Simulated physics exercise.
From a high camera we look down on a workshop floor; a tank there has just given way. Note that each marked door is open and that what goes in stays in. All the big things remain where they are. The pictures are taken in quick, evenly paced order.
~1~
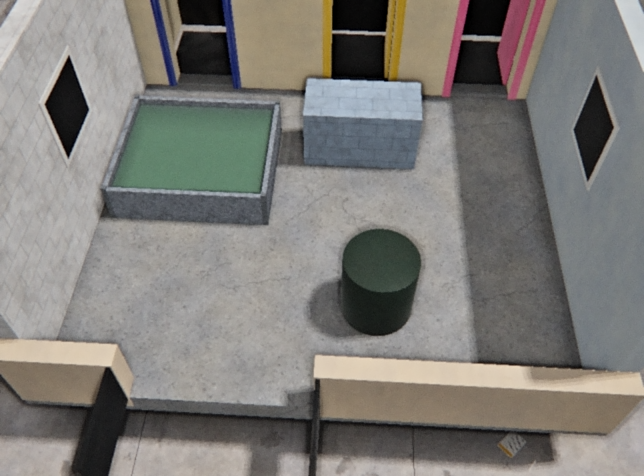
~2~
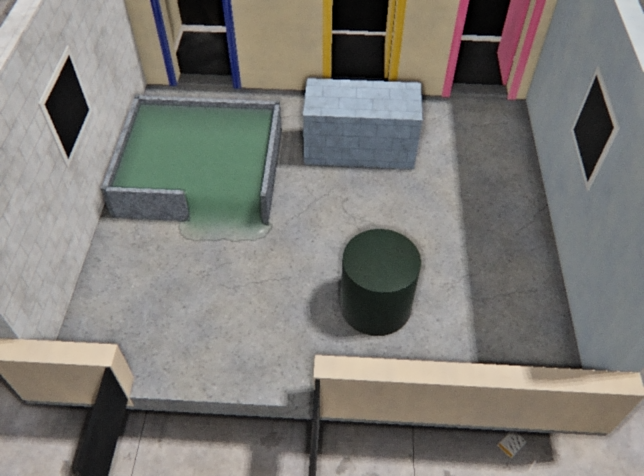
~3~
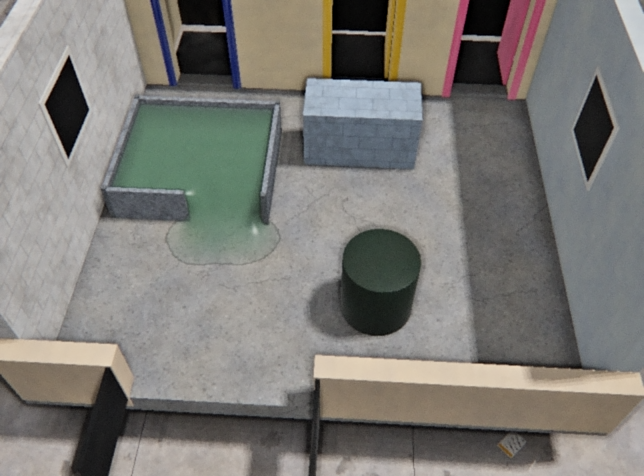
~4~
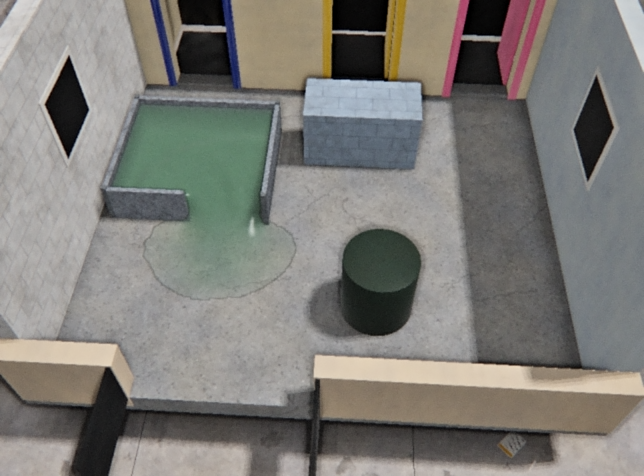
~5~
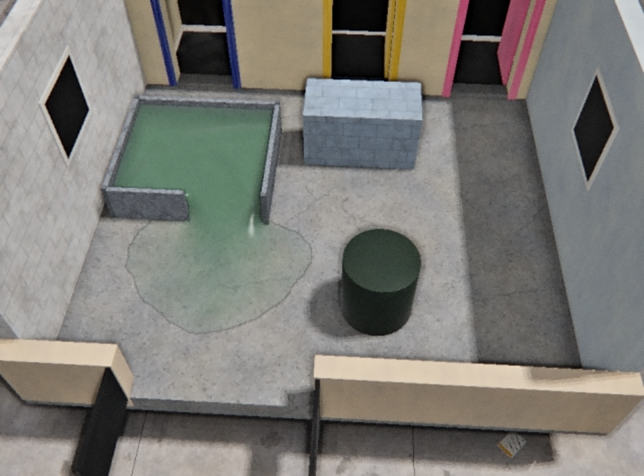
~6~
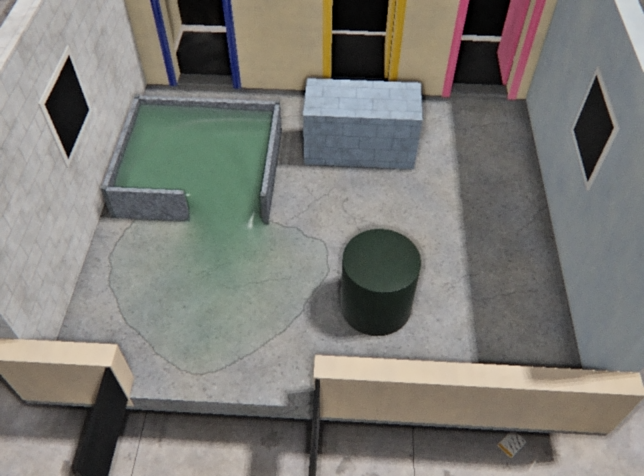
The footage shows green water sitting still in a walled tank on a workshop floor, then pouring through a gap in the tank's front wall and spreading in a widening, rounded pool across the grey floor toward the camera.
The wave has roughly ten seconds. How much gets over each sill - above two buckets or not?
In the end the yellow door does not surpass two buckets; the pink door does not surpass two buckets; the blue door does not surpass two buckets.
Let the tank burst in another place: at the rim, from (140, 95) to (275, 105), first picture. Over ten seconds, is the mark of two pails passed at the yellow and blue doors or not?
Note: Yellow door misses the line, blue door crosses the line.
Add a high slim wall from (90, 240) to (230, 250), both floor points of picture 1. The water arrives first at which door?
The first is the door marked blue.
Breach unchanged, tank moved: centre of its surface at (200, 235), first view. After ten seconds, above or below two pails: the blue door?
The blue door remains beneath it.
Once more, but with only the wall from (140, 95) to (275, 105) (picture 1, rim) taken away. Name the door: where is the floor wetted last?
The door marked pink, I reckon.
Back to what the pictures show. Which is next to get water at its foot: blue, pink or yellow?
Soonest: The blue one.
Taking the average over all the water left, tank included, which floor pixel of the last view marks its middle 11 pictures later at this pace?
It is around (211, 213).
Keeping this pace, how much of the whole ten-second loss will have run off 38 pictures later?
My figure: 75 percent.
A moment on, water covers 25 % of the floor; the yellow door not reached, the pink door not reached, the blue door not reached.
Next, water covers 30 % of the floor; the yellow door not reached, the pink door not reached, the blue door not reached.
Then, water covers 40 % of the floor; the yellow door not reached, the pink door not reached, the blue door not reached.
Later, water covers 50 % of the floor; the yellow door not reached, the pink door not reached, the blue door not reached.
In the end, water covers 75 % of the floor; the yellow door not reached, the pink door wet at the sill, nothing in, the blue door wet at the sill, nothing in.
